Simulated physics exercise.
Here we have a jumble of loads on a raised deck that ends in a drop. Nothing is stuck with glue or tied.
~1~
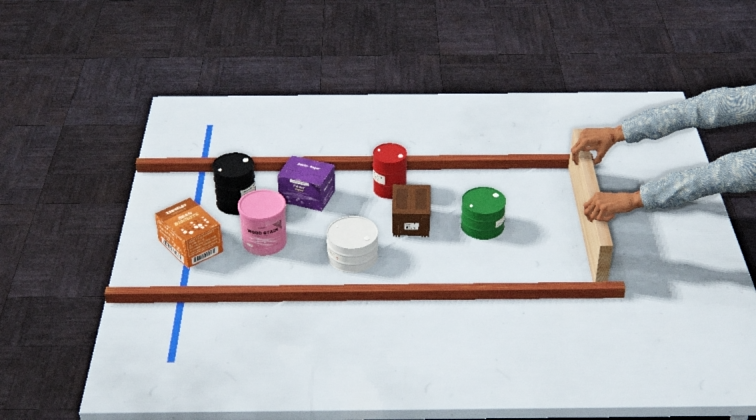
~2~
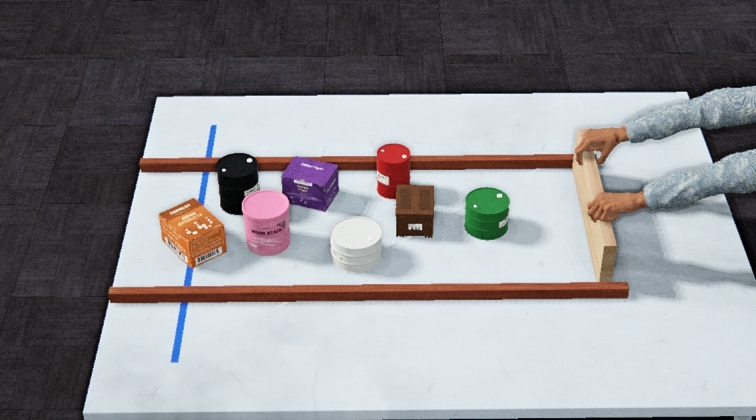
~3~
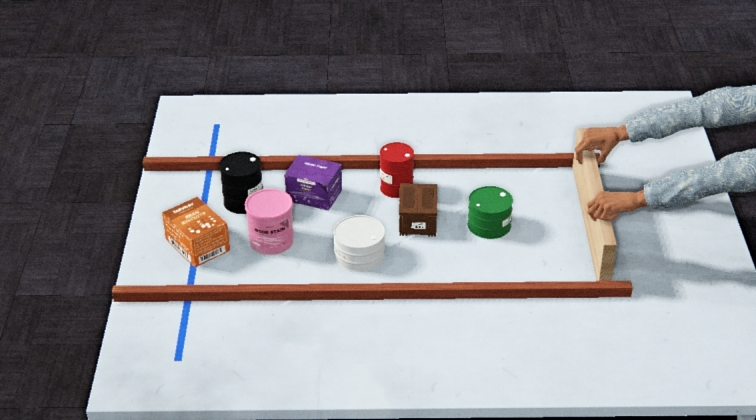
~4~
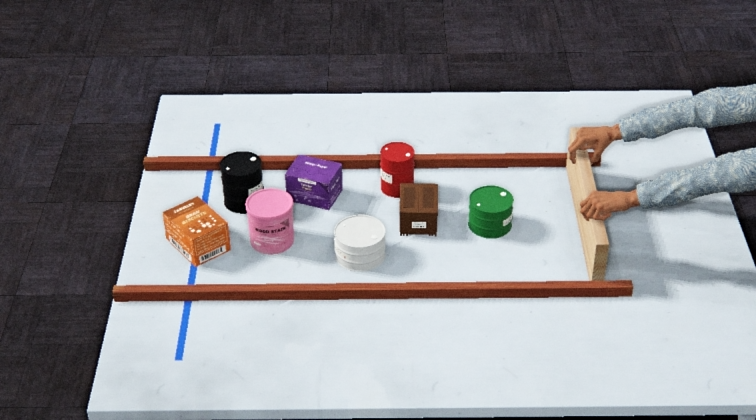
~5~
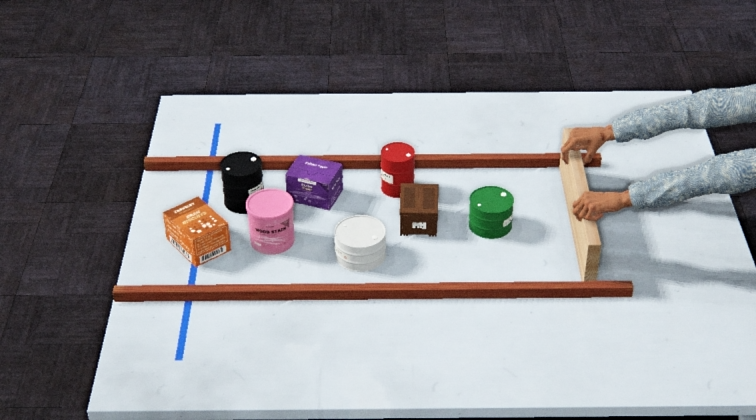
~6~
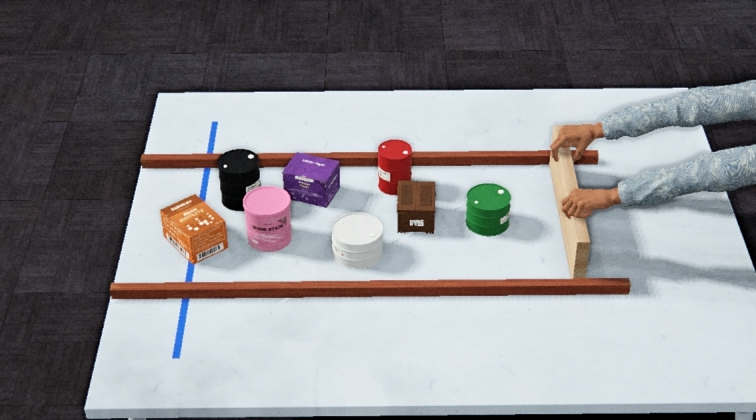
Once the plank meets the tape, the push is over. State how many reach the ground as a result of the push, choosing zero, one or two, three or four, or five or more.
I expect only a pair or one to end up below.
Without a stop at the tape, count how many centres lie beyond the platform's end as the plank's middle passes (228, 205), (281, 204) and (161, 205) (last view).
Respectively 1, 0 and 5.
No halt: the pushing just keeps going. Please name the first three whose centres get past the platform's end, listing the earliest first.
It goes the orange box, after that the black canister, and after that the pink pail.
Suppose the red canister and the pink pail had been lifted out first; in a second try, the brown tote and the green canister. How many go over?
First try 0, second try 1.
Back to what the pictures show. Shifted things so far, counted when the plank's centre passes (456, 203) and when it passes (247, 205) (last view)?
The count reaches 2 first and 8 second.
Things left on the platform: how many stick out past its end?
I'd say 3 of them.
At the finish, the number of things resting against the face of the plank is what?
3 in contact.
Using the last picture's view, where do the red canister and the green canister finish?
Final positions - red canister around (186, 170), green canister around (174, 221).
A little later, none off yet; orange box at rest near (194, 229); black canister at rest near (240, 180); pink pail at rest near (268, 219).
Next, none off yet; orange box shifted about its own width near (152, 230); black canister shifted about its own width near (174, 180); pink pail shifted about its own width near (196, 226).
When it is over, the number that fall off is one or two; down, black canister and orange box.
